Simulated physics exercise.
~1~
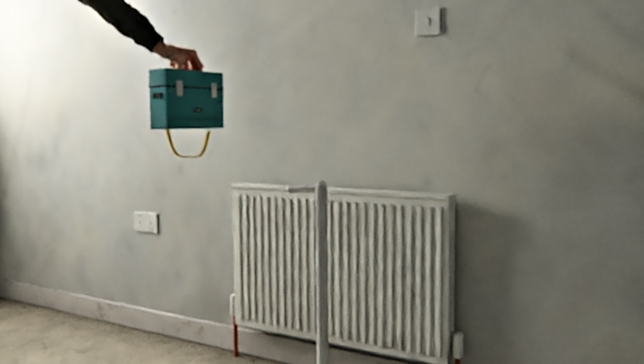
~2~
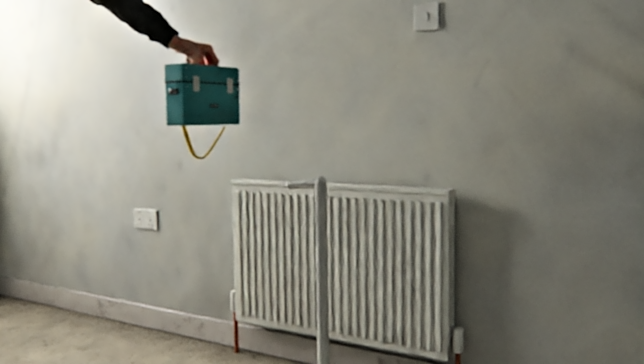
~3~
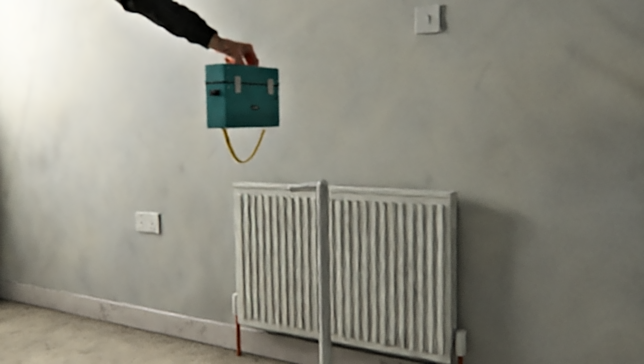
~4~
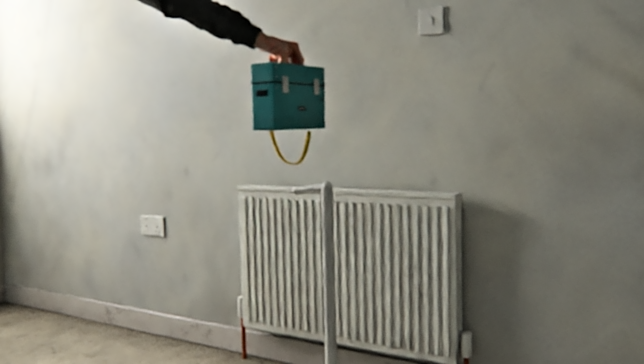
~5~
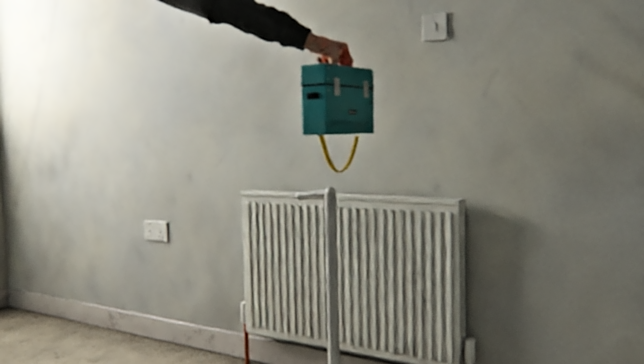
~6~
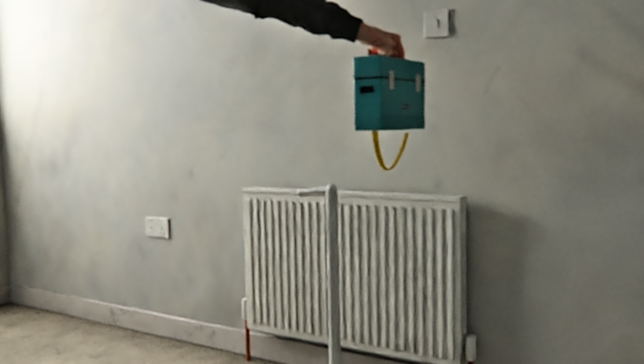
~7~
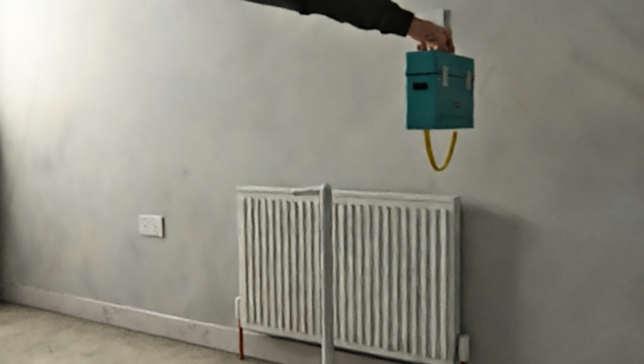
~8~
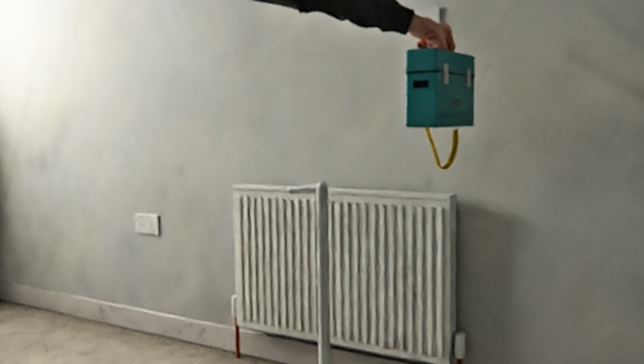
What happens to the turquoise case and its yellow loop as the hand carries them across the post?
They pass over the post and its bar without catching, and the case ends up clear on the right side, still upright in the hand.
